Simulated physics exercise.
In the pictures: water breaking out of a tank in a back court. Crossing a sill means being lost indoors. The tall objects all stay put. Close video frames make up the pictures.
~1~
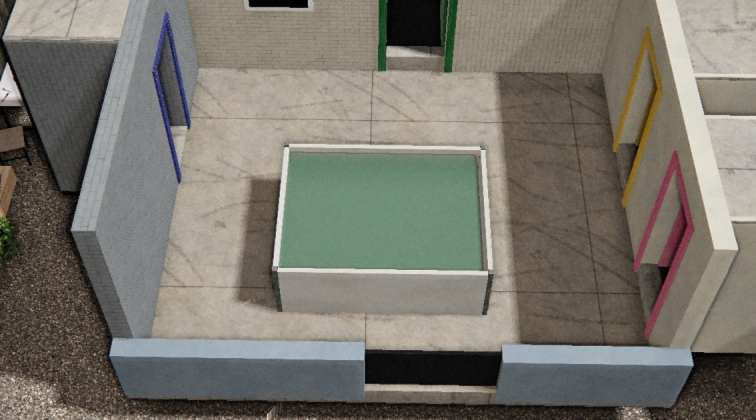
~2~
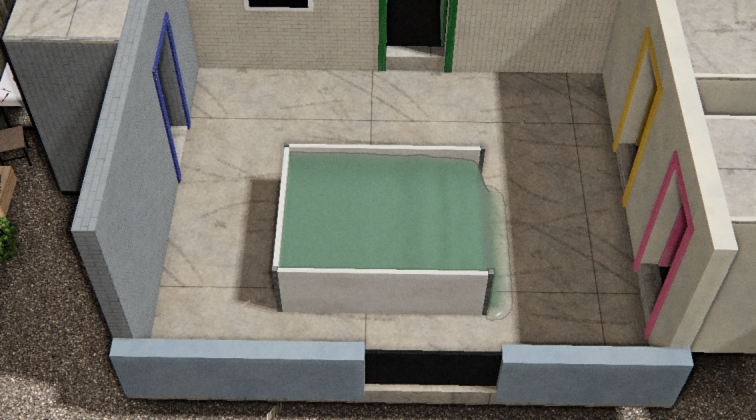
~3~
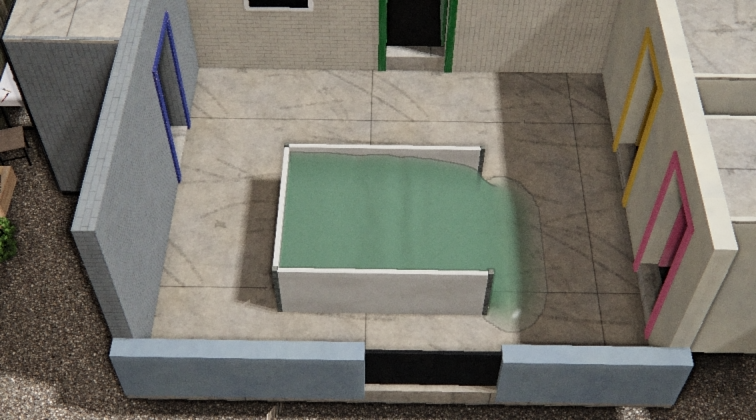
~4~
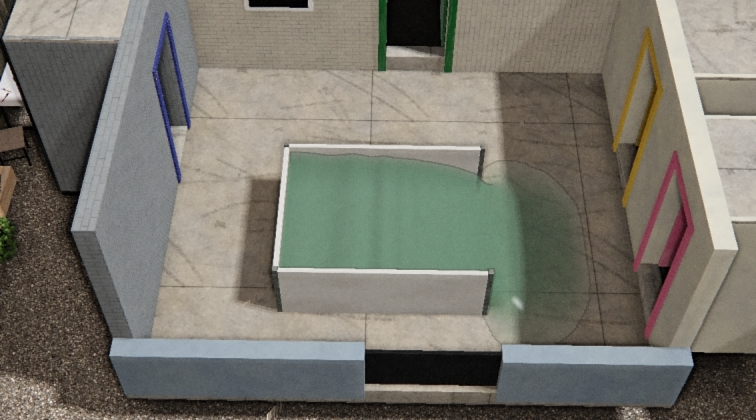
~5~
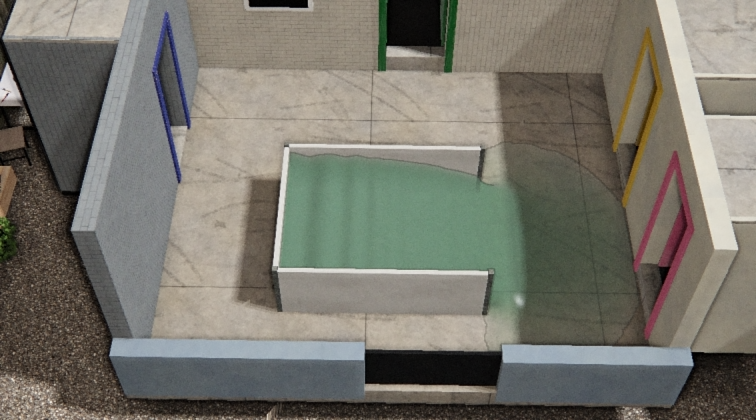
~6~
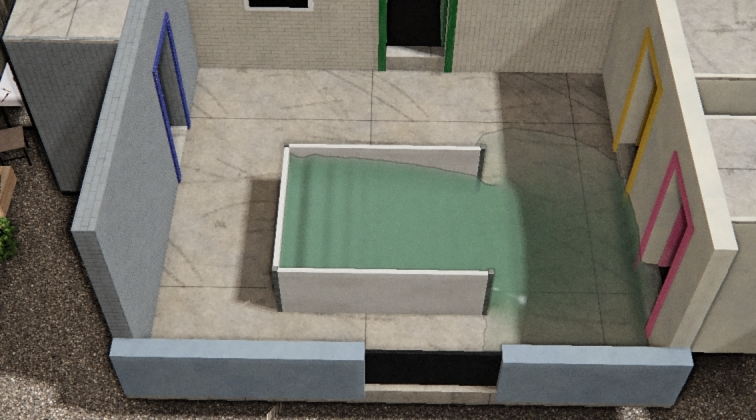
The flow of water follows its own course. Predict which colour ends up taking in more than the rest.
Pink takes in the most.
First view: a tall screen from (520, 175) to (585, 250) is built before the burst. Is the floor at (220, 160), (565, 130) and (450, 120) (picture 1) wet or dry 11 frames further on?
Note: Spot 1 unwetted; spot 2 inundated; spot 3 inundated.
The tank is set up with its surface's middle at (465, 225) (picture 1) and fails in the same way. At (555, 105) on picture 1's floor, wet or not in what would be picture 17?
Soaked.
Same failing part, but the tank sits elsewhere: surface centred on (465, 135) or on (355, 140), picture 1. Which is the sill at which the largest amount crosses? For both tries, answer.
For the first spot it's the yellow one, and for the second it's the door marked yellow.
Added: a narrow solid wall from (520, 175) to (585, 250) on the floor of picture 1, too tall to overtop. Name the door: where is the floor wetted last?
The flood reaches the blue door after all the others.
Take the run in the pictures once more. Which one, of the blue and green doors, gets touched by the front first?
I'd go with the green-painted one.
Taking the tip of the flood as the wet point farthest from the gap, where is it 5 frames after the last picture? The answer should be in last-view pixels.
The flood front should get to about (595, 76).
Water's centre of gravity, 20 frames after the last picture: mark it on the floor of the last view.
Estimate: (493, 226).
A moment on, water covers 30 % of the floor; green door not reached, yellow door some in, blue door not reached, pink door a lot in.
Next, water covers 35 % of the floor; green door not reached, yellow door a lot in, blue door not reached, pink door a lot in.
Then, water covers 70 % of the floor; green door wet at the sill, nothing in, yellow door a lot in, blue door not reached, pink door a lot in.
Later, water covers 100 % of the floor; green door wet at the sill, nothing in, yellow door a lot in, blue door some in, pink door a lot in.
In the end, water covers 100 % of the floor; green door wet at the sill, nothing in, yellow door a lot in, blue door a lot in, pink door a lot in; the pink door has let in the most.
